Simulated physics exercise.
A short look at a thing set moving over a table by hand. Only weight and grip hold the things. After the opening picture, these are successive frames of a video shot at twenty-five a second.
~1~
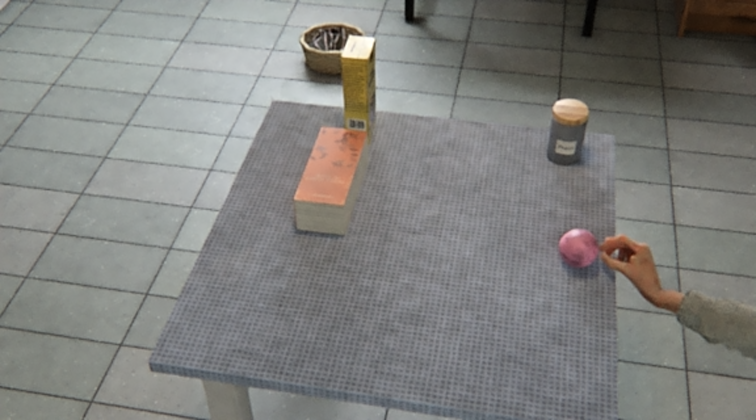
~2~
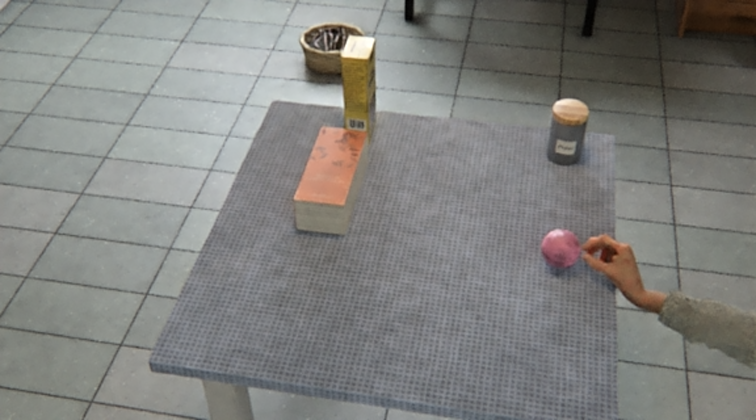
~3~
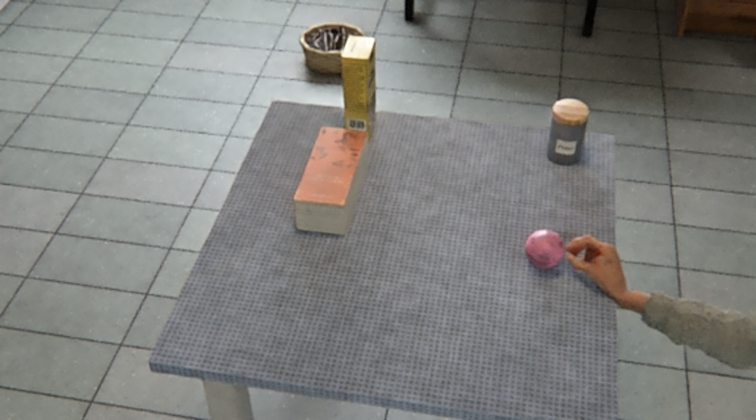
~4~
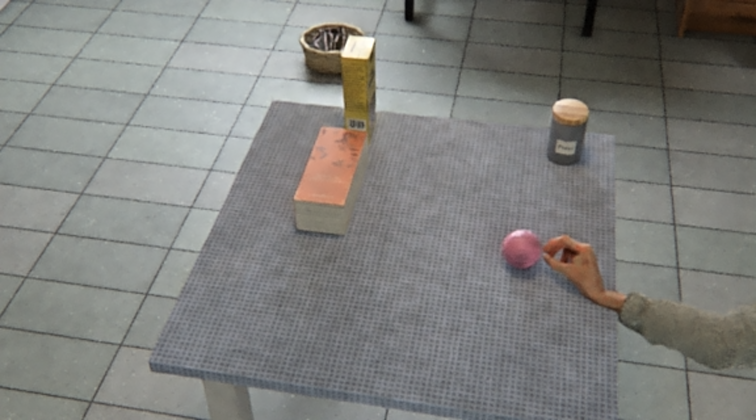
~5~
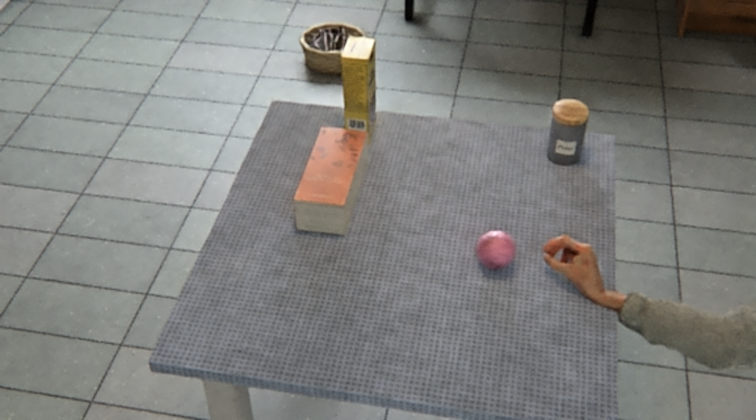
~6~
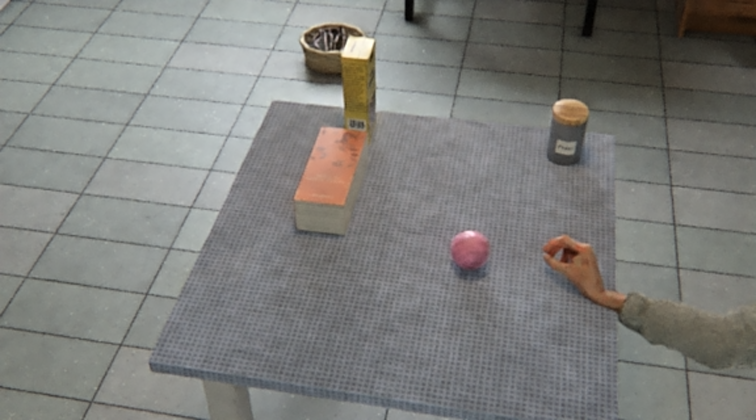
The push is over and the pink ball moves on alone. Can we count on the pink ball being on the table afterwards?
The pink ball drops to the floor.
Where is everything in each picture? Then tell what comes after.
Under the hand; pink ball (579, 248), in the first frame.
Under the hand; pink ball (561, 249), in the second frame.
Under the hand; pink ball (545, 249), in the third frame.
Pink ball (522, 249), in the fourth frame.
Pink ball (496, 250) moved about its own width, in the fifth frame.
Pink ball (470, 250) moved about its own width, in the sixth frame.
Then, 0.30 s later than the last frame, pink ball moved well along near (288, 253).
Then, 0.70 s later than the last frame, pink ball now off the table.
Then, 1.10 s later than the last frame, things are still on the move.
When it is over, off the table, pink ball.
